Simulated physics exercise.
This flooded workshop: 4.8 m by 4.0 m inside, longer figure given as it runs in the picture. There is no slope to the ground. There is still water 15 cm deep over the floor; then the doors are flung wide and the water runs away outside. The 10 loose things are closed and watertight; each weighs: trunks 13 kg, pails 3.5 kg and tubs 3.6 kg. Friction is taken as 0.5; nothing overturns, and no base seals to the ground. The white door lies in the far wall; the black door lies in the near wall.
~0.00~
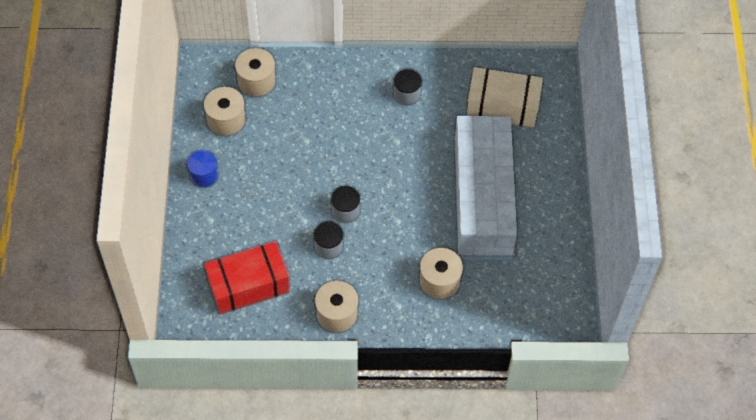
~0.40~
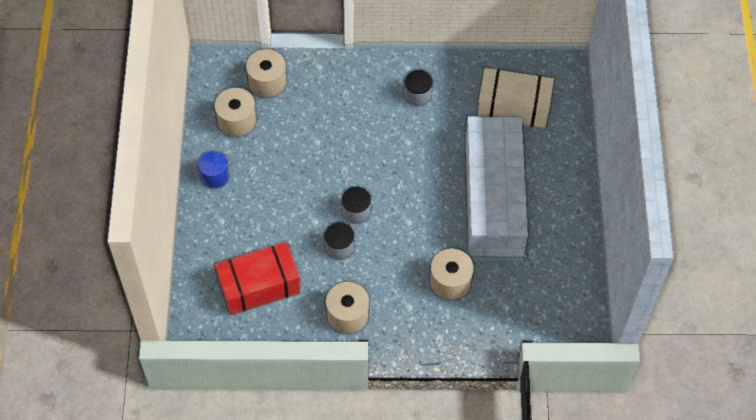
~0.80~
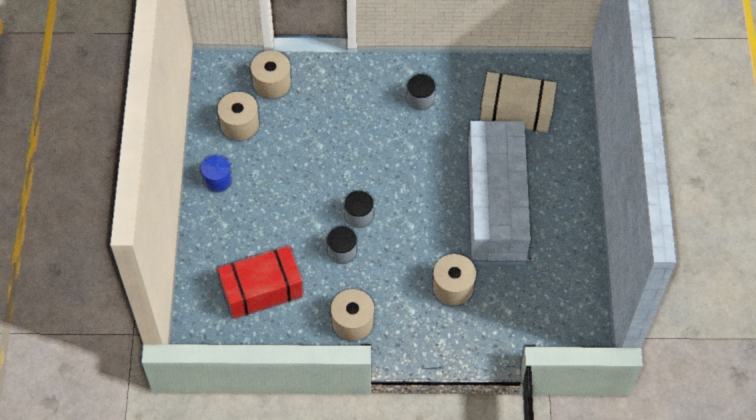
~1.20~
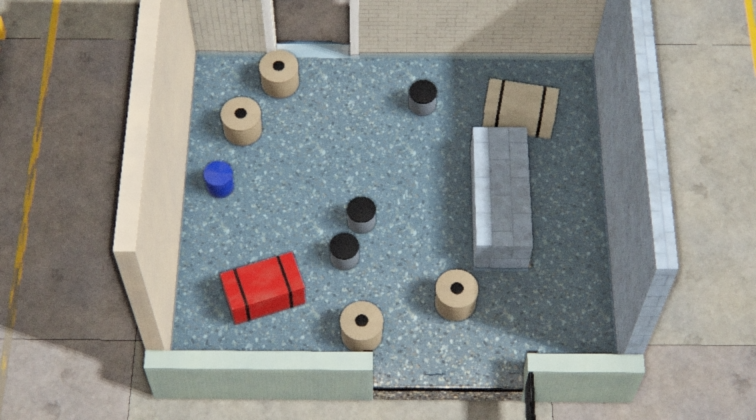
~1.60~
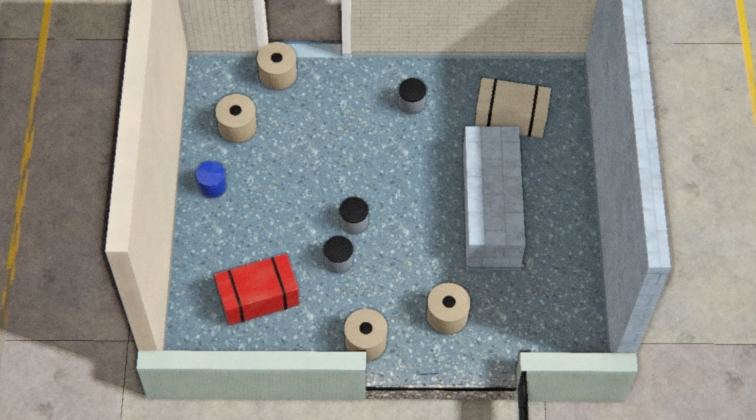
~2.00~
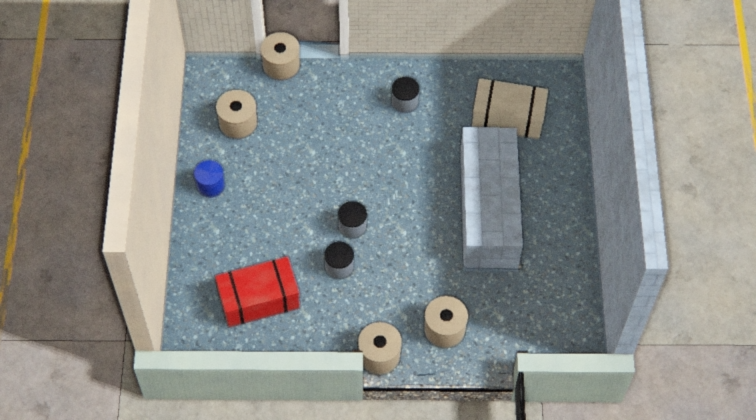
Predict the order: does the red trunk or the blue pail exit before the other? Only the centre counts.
It is the red one that exits before the other.
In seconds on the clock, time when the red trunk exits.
Roughly 10.0 s, I'd say.
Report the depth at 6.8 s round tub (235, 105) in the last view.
Around 10 centimetres.
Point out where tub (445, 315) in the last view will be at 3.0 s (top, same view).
Somewhere near (450, 366) in the last view.
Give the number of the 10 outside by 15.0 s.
8.
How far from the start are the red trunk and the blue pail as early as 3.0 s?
I'd say about 20 and 20 centimetres.
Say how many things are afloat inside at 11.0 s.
Of them, 3.
After 3.0 s the red trunk is near (271, 290), 0.2 m from its start, afloat; the blue pail is near (211, 163), 0.2 m from its start, afloat; 2 of 10 are out; 8 afloat.
After 6.8 s the red trunk is near (311, 317), 0.7 m from its start, afloat; the blue pail is near (213, 164), 0.2 m from its start, afloat; 3 of 10 are out; 7 afloat.
After 11.0 s the red trunk has gone out (at 10.2 s); the blue pail is near (225, 142), 0.5 m from its start, afloat; 7 of 10 are out; 3 afloat.
After 15.0 s the red trunk has gone out (at 10.2 s); the blue pail is near (226, 142), 0.5 m from its start, afloat; 8 of 10 are out; 2 afloat.
